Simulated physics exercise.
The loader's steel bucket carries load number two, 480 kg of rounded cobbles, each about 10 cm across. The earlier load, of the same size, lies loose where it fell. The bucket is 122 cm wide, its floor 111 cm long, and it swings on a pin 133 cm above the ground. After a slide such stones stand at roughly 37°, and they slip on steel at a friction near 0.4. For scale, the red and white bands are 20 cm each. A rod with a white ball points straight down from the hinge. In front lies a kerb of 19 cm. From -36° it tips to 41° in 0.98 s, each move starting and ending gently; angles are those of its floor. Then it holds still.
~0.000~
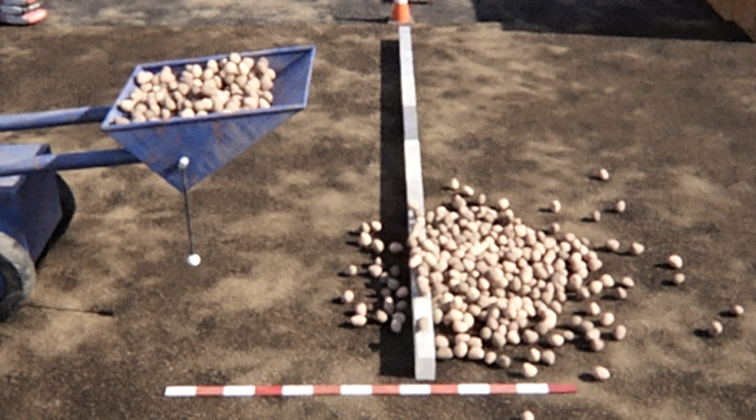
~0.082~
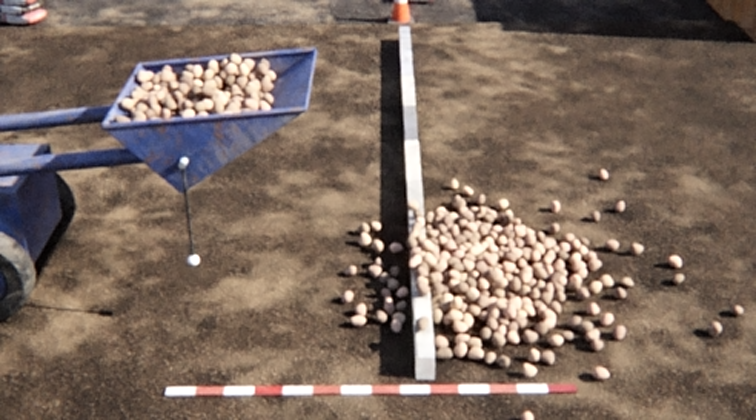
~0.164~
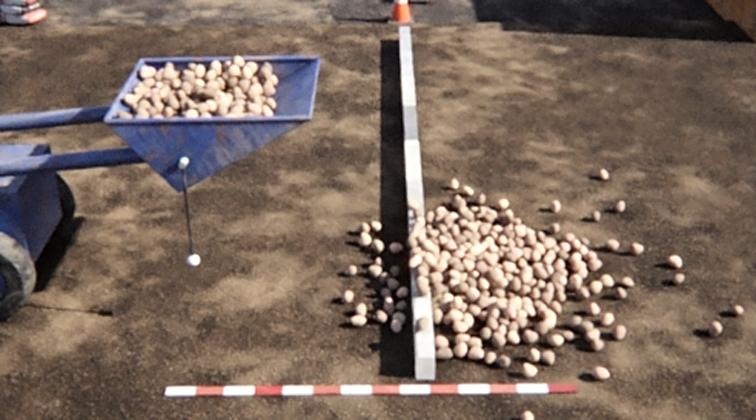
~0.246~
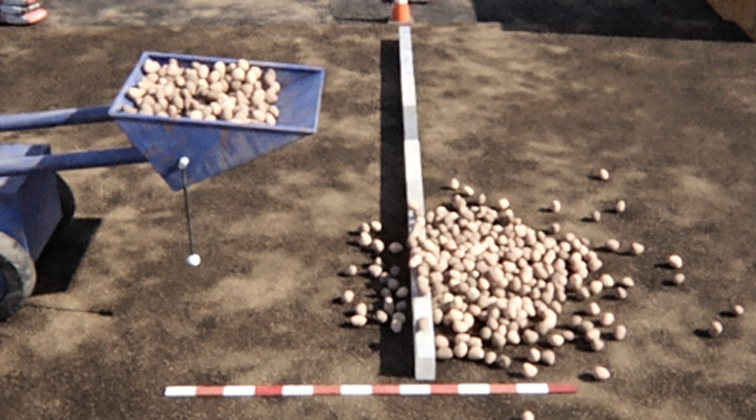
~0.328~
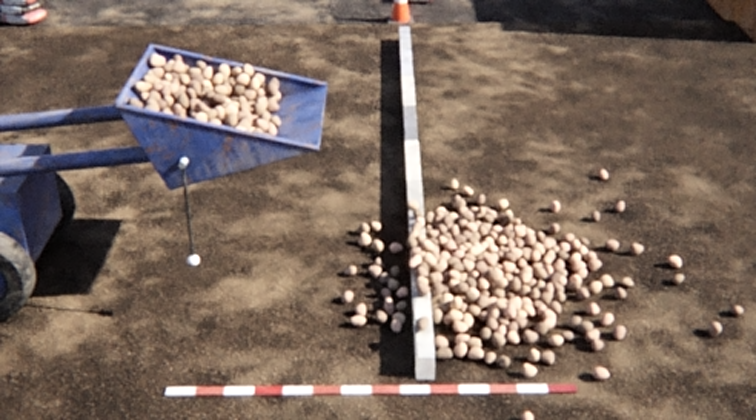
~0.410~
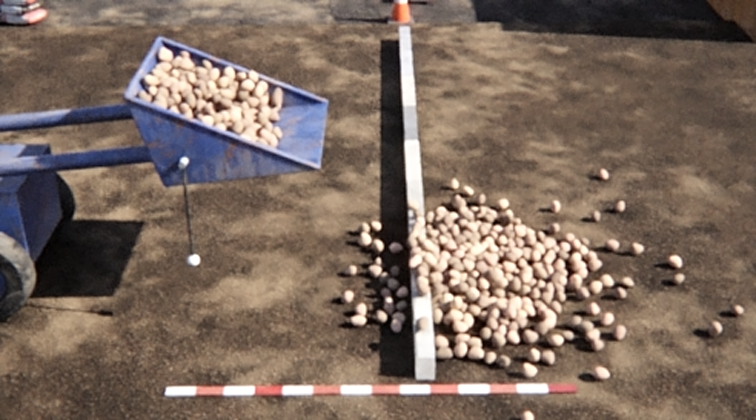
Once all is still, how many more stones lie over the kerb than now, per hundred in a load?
Some 1 per cent is added.
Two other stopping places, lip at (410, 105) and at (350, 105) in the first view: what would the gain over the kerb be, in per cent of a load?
First some 50, then 5 per cent.
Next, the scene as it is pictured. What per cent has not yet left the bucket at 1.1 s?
About 80 per cent.
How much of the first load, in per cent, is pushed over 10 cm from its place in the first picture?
About 5 per cent.
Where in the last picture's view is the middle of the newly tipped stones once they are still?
Around (357, 263).
After 0.7 s the floor is at 29°; in per cent of one load, 100 in the bucket, 10 on this side of the kerb, 90 over the kerb; the foremost stones are at (656, 253).
After 1.1 s the floor is at 41°; in per cent of one load, 79 in the bucket, 31 on this side of the kerb, 90 over the kerb; the foremost stones are at (656, 253).
After 1.4 s the floor is at 41°; in per cent of one load, 19 in the bucket, 91 on this side of the kerb, 90 over the kerb; the foremost stones are at (656, 253).
After 4.2 s the floor is at 41°; in per cent of one load, 0 in the bucket, 109 on this side of the kerb, 91 over the kerb; the foremost stones are at (656, 253). Net gain over the kerb, 1.
